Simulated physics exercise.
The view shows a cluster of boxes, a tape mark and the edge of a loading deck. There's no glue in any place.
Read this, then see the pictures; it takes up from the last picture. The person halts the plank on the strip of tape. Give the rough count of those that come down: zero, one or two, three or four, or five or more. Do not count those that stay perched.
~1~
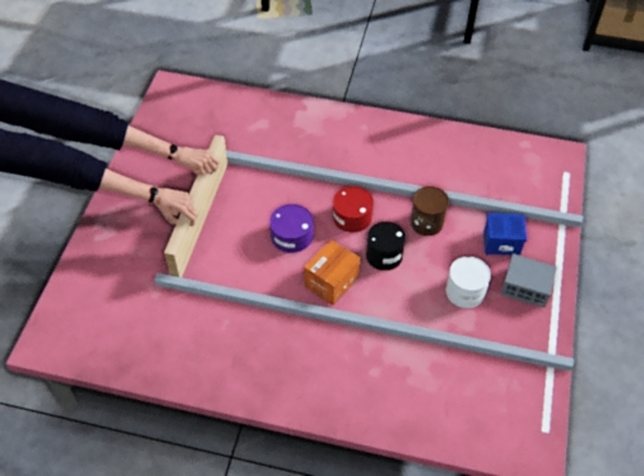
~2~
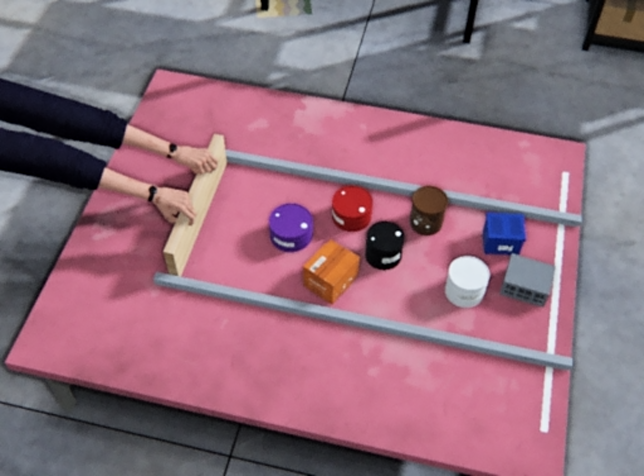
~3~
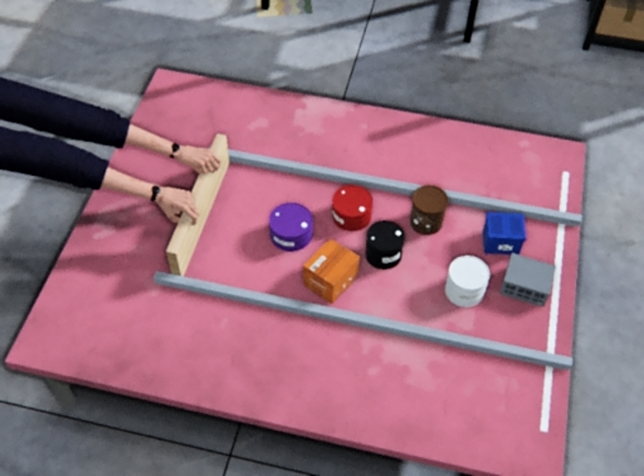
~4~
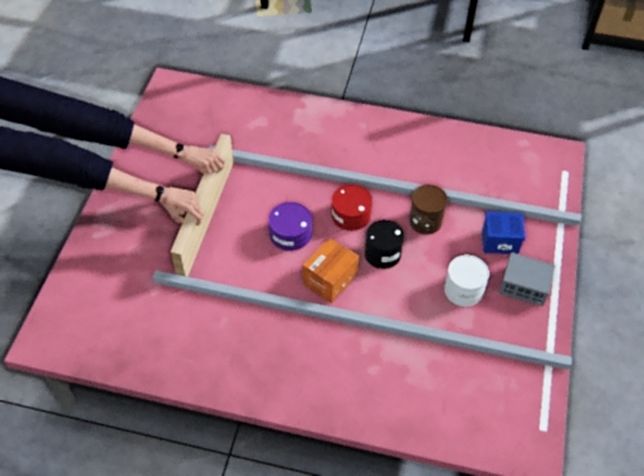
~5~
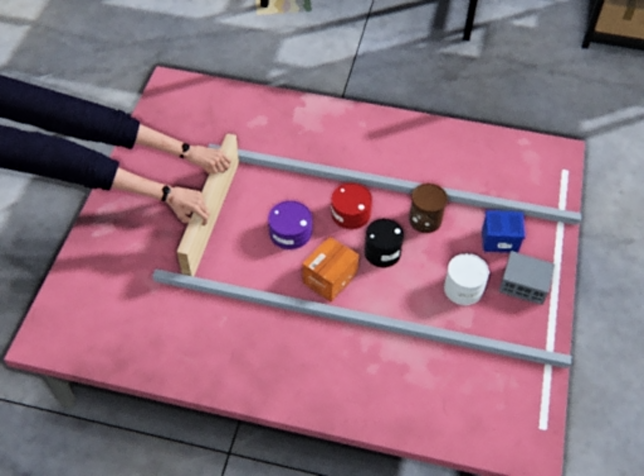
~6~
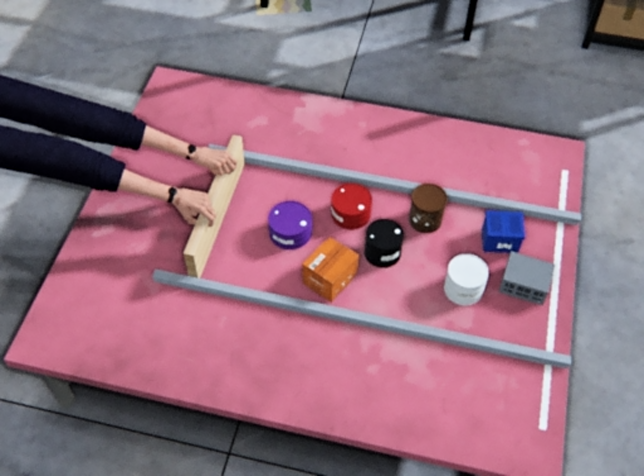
After that push, what drops off the edge is a minimum of five.
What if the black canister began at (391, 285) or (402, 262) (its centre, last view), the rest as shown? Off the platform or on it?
It topples off, then topples off.
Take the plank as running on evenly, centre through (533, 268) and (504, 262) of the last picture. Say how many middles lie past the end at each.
By place, the count comes to 5 and 2.
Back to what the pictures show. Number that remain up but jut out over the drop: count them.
Answer: 2.
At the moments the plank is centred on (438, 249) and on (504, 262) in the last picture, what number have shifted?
It comes to 8 for the first spot, 8 for the other.
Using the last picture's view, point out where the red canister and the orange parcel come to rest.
Red canister: About (582, 247); orange parcel: About (575, 316).
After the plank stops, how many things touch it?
It adds up to 2.
Soon after, none off yet; grey crate at rest near (527, 278); blue tote at rest near (503, 233); white canister at rest near (466, 280).
After that, none off yet; grey crate at rest near (527, 278); blue tote moving near (507, 234); white canister displaced a little near (474, 285).
And then, none off yet; grey crate tilting well over near (592, 306); blue tote displaced well along near (580, 251); white canister displaced well along near (549, 302).
In the end, the number that fall off is five or more; gone, purple canister, black canister, brown pail, white canister, blue tote and grey crate.
